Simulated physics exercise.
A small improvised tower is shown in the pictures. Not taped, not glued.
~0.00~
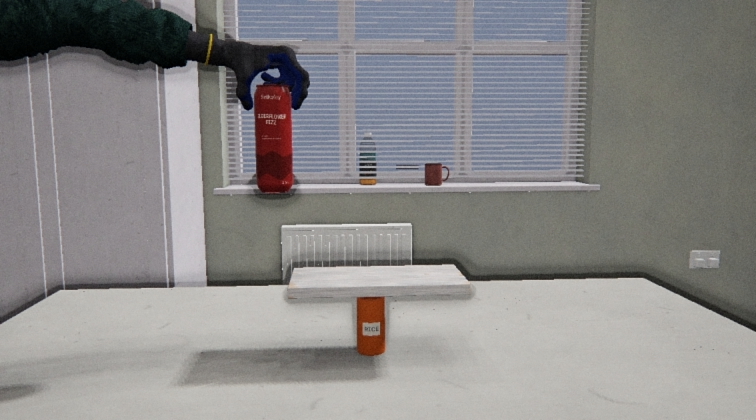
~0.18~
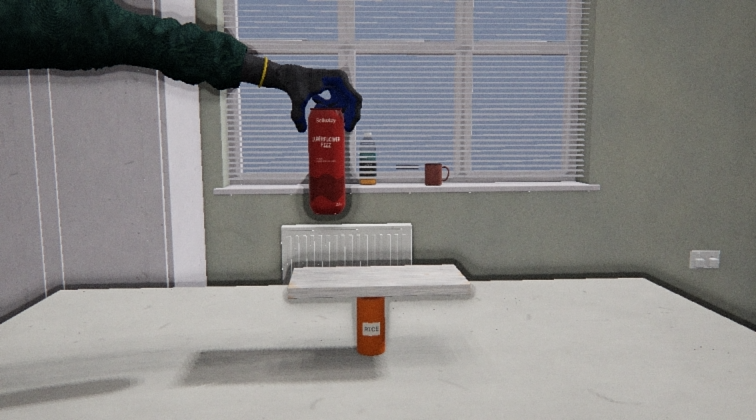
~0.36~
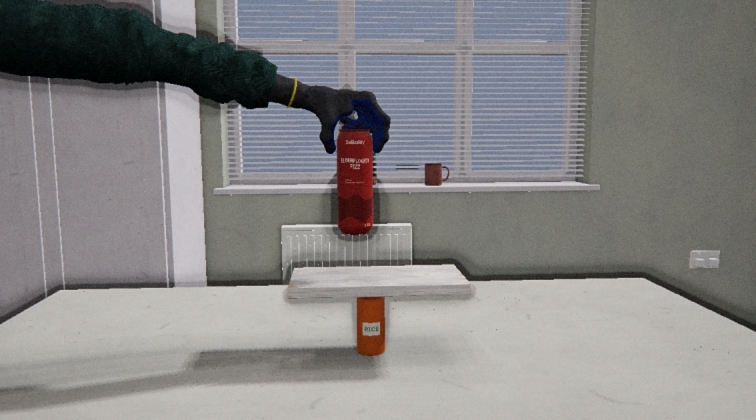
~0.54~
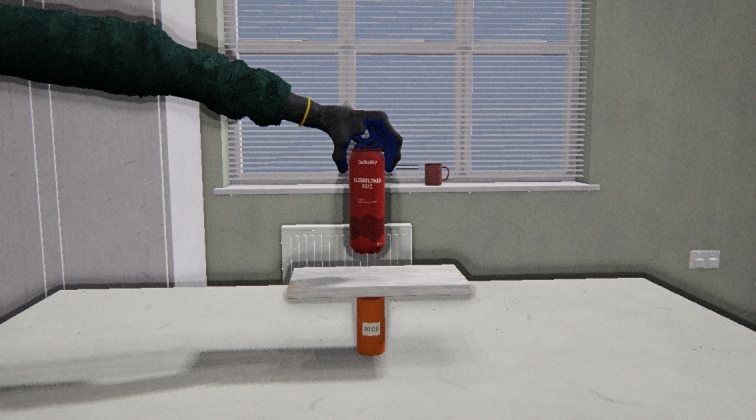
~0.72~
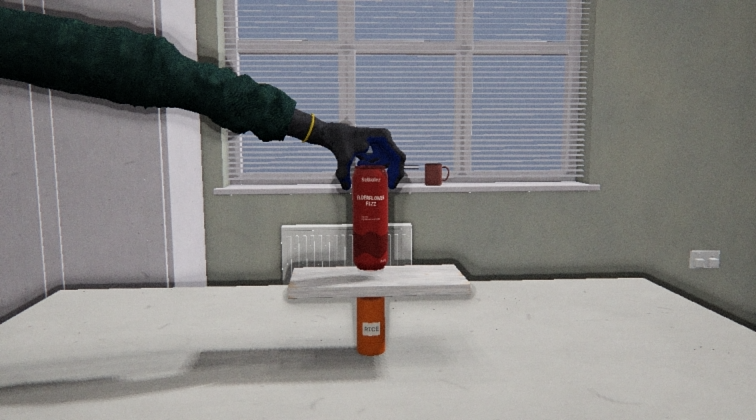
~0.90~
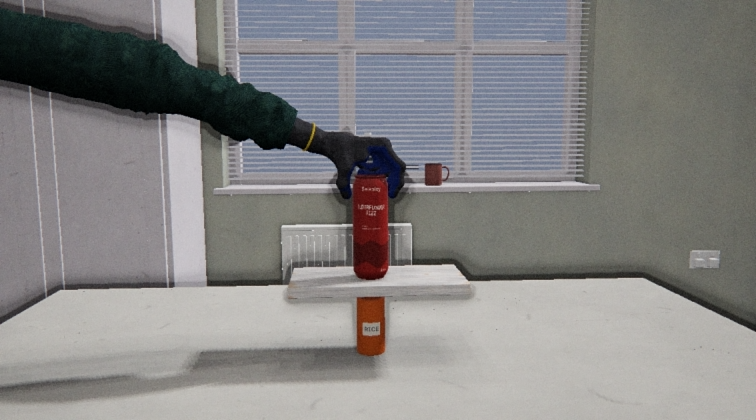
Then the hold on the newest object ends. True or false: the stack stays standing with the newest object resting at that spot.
True.
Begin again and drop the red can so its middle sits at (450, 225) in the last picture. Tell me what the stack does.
After that, it tumbles down.
Around 1.20 s, nothing moves.
Around 1.90 s, red can resting near (371, 227).
Finally (3.5 s), all 3 still in place. Final places as the last picture's camera would see them, red can near (371, 227). The stack keeps its balance.
